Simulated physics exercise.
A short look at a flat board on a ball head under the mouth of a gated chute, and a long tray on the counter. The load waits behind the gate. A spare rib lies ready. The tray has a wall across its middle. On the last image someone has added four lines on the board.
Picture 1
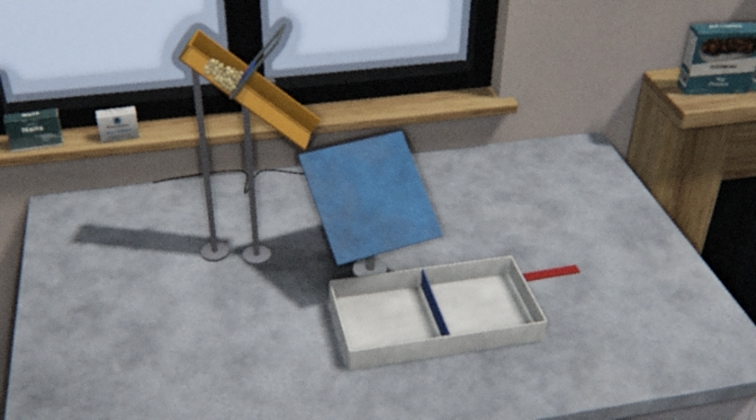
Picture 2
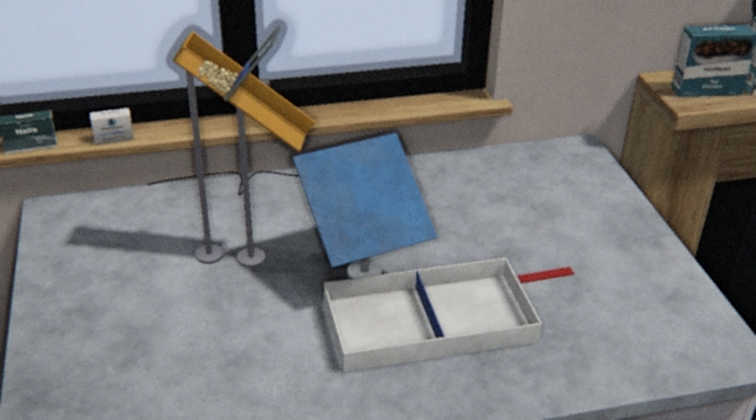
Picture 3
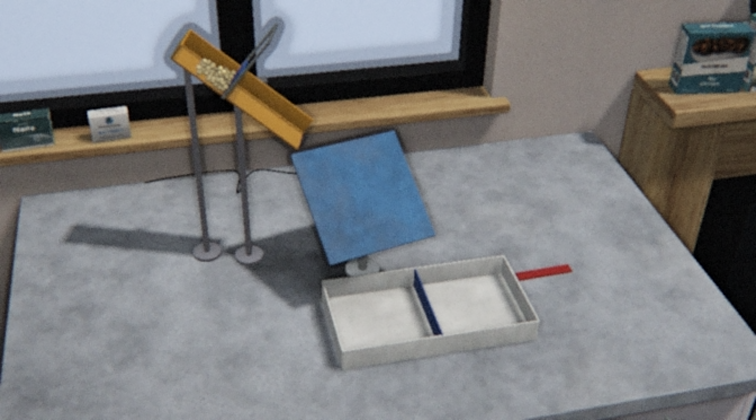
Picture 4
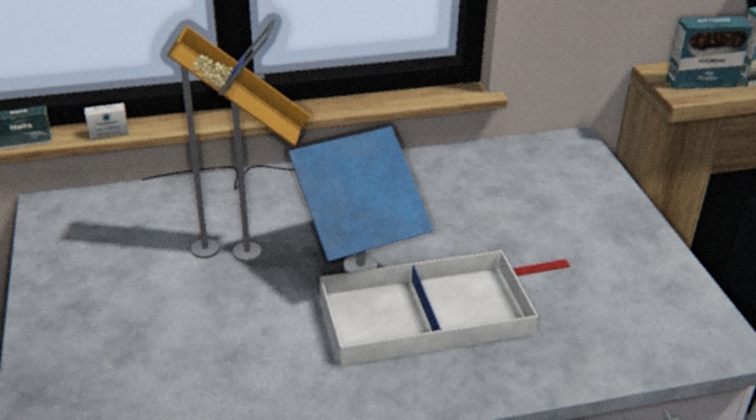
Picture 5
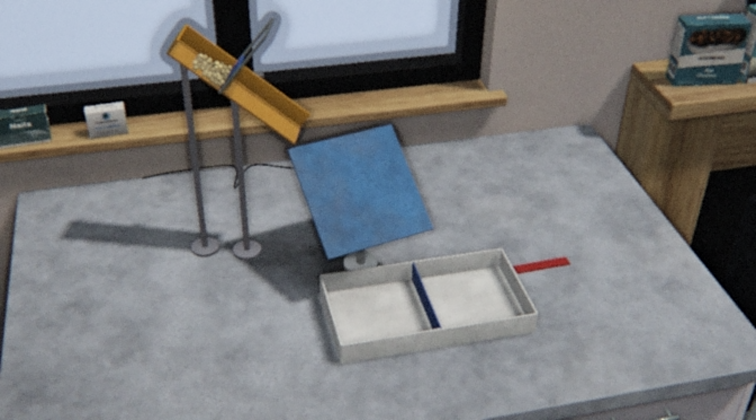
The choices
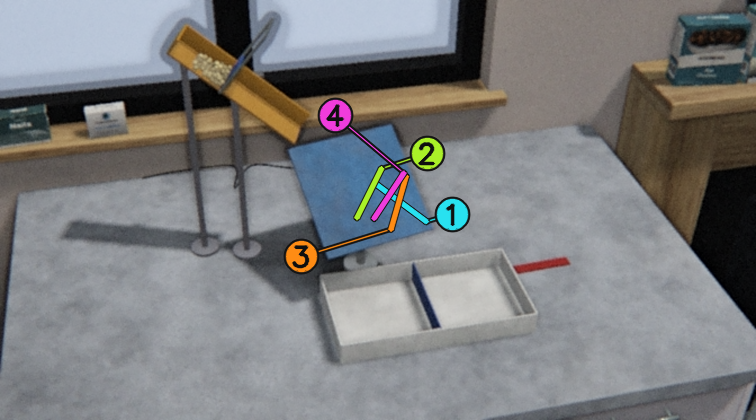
Nothing on the counter moved as the view shifted very slightly; pale pieces stayed in the raised orange chute, above a tilted blue board and a white tray with a dark blue divider.
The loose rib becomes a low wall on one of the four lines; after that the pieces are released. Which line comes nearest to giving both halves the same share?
1.
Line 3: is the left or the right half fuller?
More lands on the left.
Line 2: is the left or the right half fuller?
More lands on the left.
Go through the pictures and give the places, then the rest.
The first picture shows load behind the gate at (227, 78), soya beans; lip of the chute at (308, 141), sloping fairly steeply.
The second picture shows middle of the board at (366, 197), tilted fairly steeply; middle of its low edge at (386, 252); of its high edge at (346, 145).
The third picture shows front corners of the tray at (343, 351) and (539, 321); front end of its middle wall at (443, 336); gate still shut at (242, 71).
The fourth picture shows middle of the load at (216, 74); lip at (298, 137).
The fifth picture shows middle of the load at (216, 73); lip at (297, 135).
On the marked copy, line 1 from (377, 185) to (426, 221); line 2 from (381, 168) to (357, 217); line 3 from (406, 176) to (391, 229); line 4 from (403, 173) to (374, 218).
If 1 is chosen, of what is caught, about a third in the left half, about two thirds in the right.
If 2 is chosen, of what is caught, nearly all in the left half, a stray few in the right.
If 3 is chosen, of what is caught, nearly all in the left half, a stray few in the right.
If 4 is chosen, of what is caught, nearly all in the left half, a stray few in the right.
